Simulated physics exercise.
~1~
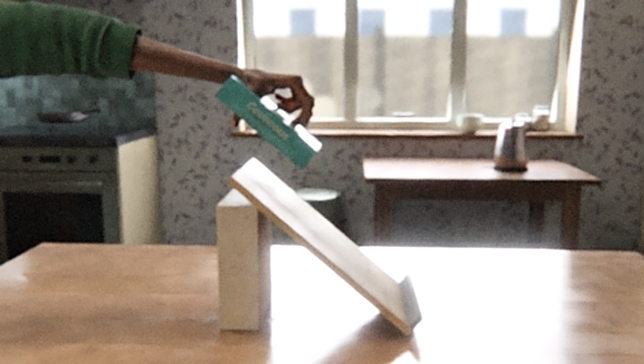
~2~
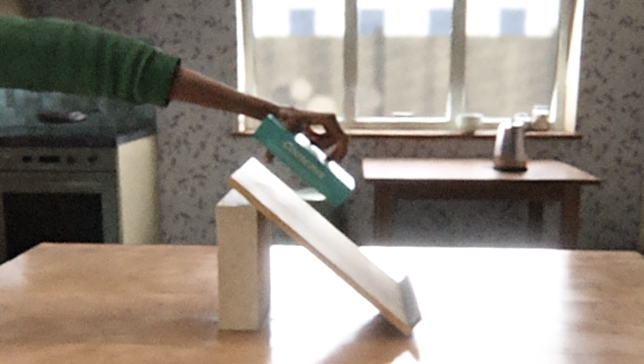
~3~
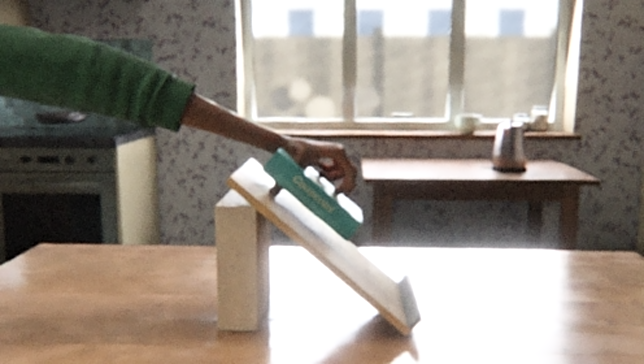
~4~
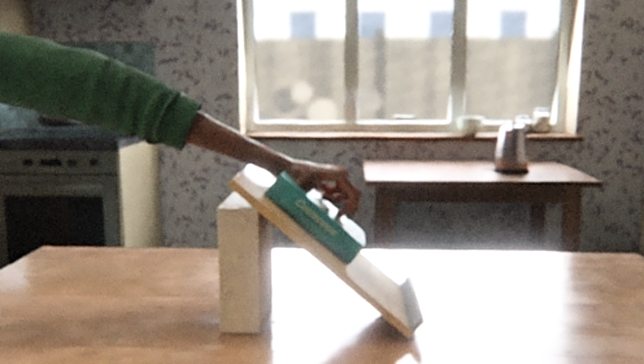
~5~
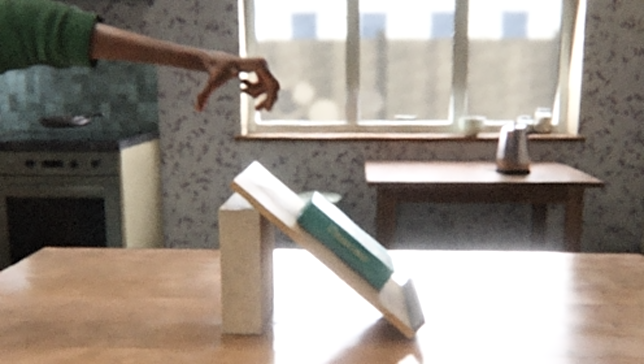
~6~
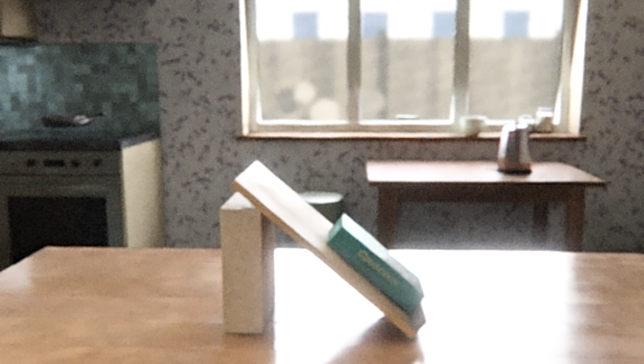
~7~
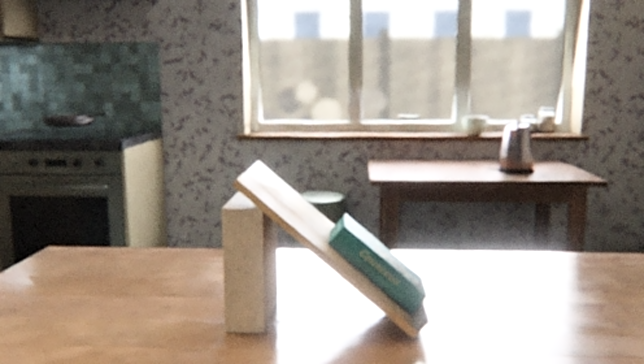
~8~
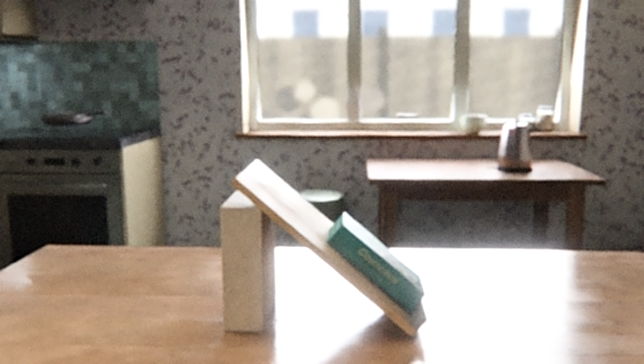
A turquoise packet, held by a hand in a green sleeve, comes down from the upper left toward a sloping board propped against an upright block on a wooden table. The hand lowers it to the right, tilting it to match the slope, and lays it on the upper middle of the board. The fingers let go and the arm draws back to the left. The packet slides down the board to the right, reaching the raised lip at the bottom. It stays there, resting at the lower end, while the board keeps its place.
